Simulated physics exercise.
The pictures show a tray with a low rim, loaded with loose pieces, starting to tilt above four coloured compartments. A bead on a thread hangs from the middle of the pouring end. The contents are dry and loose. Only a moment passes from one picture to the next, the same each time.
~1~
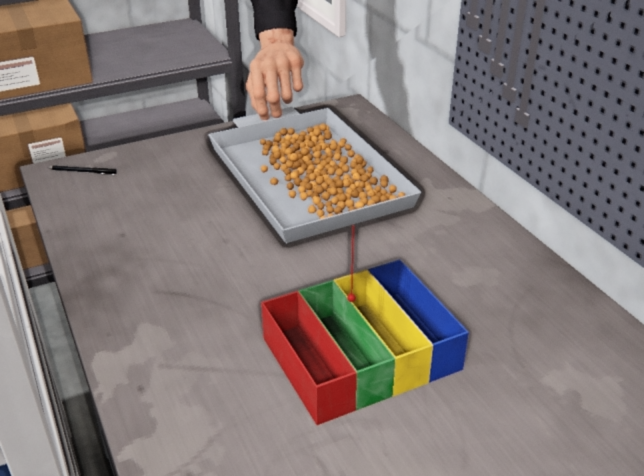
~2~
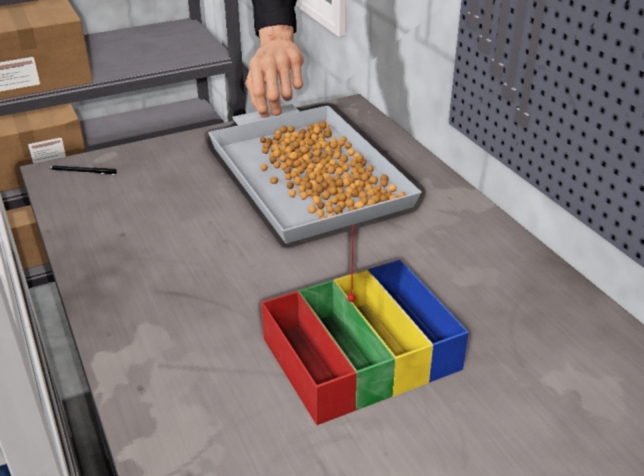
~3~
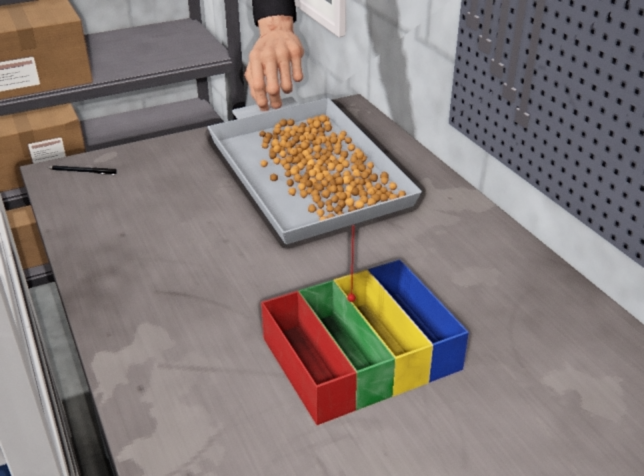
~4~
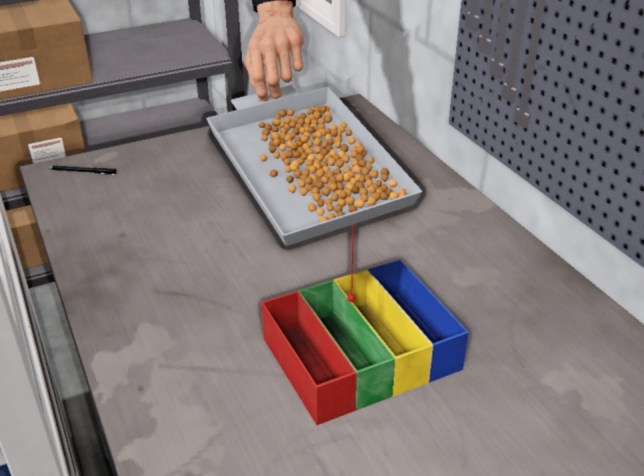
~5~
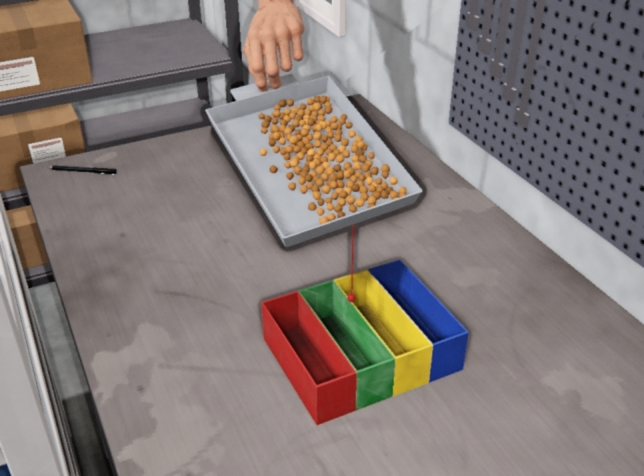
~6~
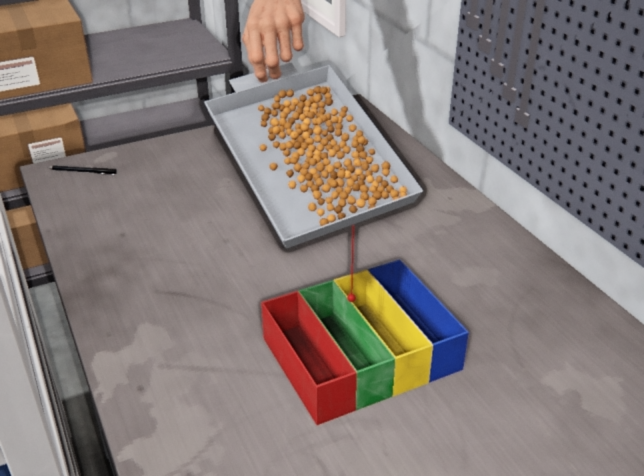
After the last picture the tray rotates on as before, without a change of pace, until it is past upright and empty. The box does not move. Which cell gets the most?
It favours the red compartment.
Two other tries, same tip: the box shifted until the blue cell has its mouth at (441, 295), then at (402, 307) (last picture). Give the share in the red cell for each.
First some 30, then 40 per cent.
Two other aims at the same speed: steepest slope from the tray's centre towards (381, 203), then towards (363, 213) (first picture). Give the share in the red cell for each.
First some 0, then 0 per cent.
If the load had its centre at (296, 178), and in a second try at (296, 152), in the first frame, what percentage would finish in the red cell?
First some 50, then 60 per cent.
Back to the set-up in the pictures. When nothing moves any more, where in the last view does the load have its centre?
At about (327, 385).
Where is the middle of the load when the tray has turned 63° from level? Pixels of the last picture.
Roughly at (324, 185).
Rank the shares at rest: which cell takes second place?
The runner-up: That green cell.
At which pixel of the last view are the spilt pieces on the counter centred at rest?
Close to (276, 419).
Just after the last frame, tray tipped steeply; almost all on the tray; just a few in the red cell; just a few falling or outside the box.
A moment on, tray tipped past a quarter turn; roughly a third on the tray; about a tenth in the red cell; about a tenth in the green cell; just a few in the yellow cell; roughly half falling or outside the box.
Further on, tray tipped past a quarter turn; roughly half in the red cell; roughly a quarter in the green cell; about a tenth in the yellow cell; just a few in the blue cell; roughly a quarter falling or outside the box.
When it is over, tray tipped past a quarter turn; roughly half in the red cell; roughly a quarter in the green cell; about a tenth in the yellow cell; just a few in the blue cell; roughly a quarter outside the box.
